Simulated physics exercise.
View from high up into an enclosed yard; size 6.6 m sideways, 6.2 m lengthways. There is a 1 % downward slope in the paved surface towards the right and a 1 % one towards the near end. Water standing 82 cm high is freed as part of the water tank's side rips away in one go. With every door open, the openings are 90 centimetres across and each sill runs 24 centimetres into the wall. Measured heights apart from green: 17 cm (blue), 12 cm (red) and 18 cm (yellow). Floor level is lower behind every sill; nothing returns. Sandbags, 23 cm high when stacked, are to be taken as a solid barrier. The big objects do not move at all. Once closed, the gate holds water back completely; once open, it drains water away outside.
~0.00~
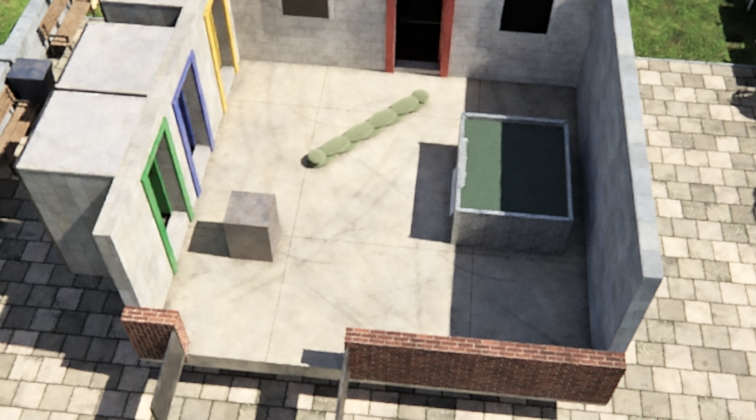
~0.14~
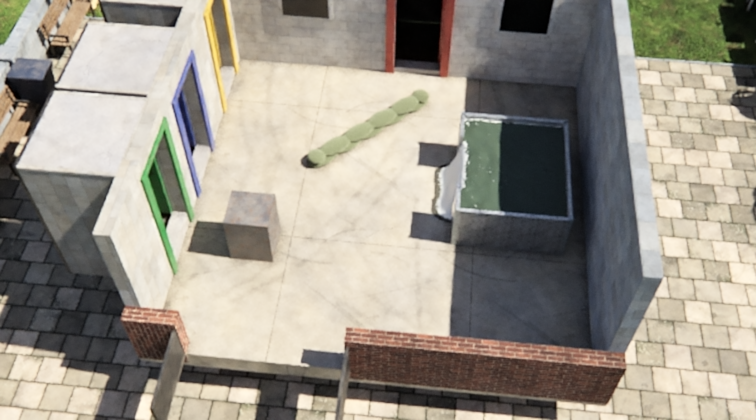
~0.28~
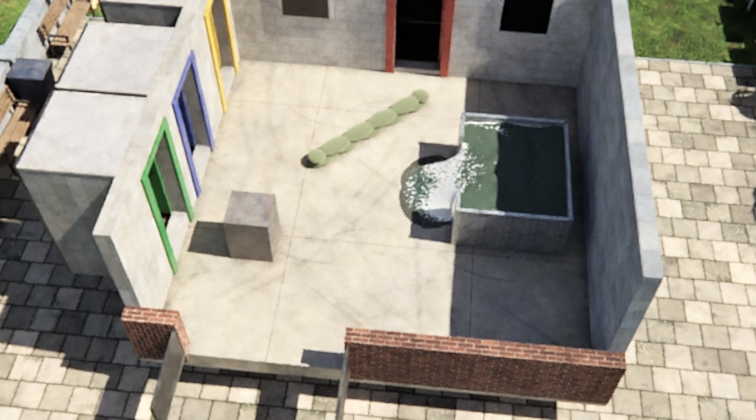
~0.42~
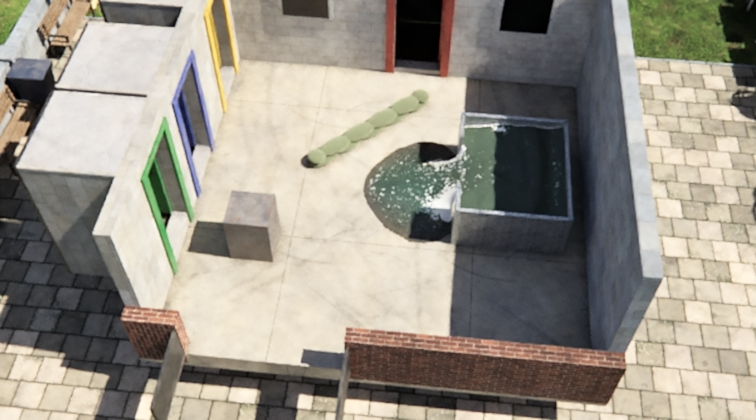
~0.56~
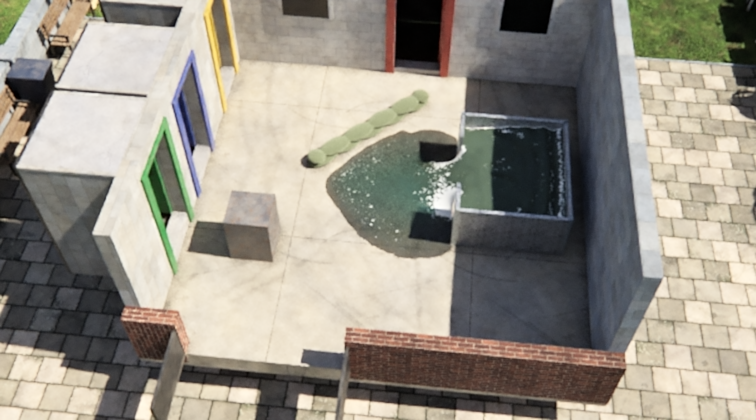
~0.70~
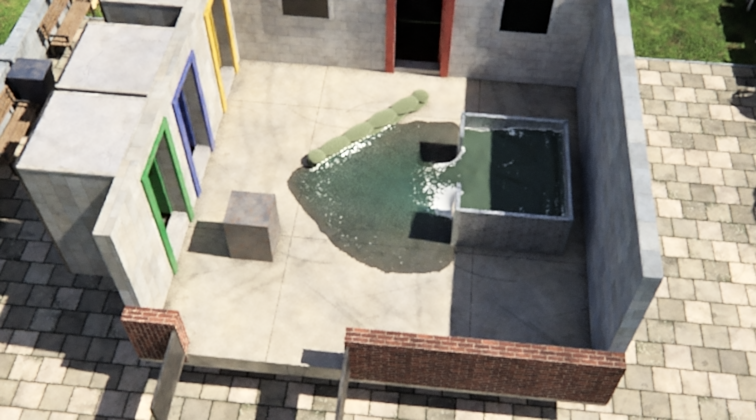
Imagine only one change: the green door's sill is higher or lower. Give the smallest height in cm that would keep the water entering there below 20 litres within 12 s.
Roughly 23 cm.
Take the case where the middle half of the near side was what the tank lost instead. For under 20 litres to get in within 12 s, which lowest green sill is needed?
Roughly 13.0 cm.
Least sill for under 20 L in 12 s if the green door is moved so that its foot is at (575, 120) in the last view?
Minimum: Close to 8.5 cm.
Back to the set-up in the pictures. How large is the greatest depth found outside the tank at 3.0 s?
Max depth: Near 30 cm.
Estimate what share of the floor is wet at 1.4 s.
Around 30 per cent of the free floor.
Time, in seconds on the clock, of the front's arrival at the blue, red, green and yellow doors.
Front arrival: Blue 1.1 seconds, red 4.5 seconds, green 1.5 seconds, yellow 2.6 seconds.
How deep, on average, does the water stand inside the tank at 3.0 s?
I'd put it near 34 cm.
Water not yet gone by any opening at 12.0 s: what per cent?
Water still present: Approx. 60 %.
After 1.4 s water covers 30 % of the floor, deepest (44 cm) near (451, 195); it has not reached the green door.
After 3.0 s water covers 50 % of the floor, deepest (30 cm) near (193, 213); 19 cm at the green door, 11 litres in over its 26 cm sill.
After 12.0 s water covers 90 % of the floor, deepest (10 cm) near (587, 379); 4 cm at the green door, 12 litres in over its 26 cm sill.
At the green door as built, the water arrived by 1.5 s and peaked near 26 cm at 2.2 s.
With a sill of 18.5 cm, 37 litres would have come in within the 12 s; with 29 cm, 6 litres. So under 20 litres takes about 23 cm.
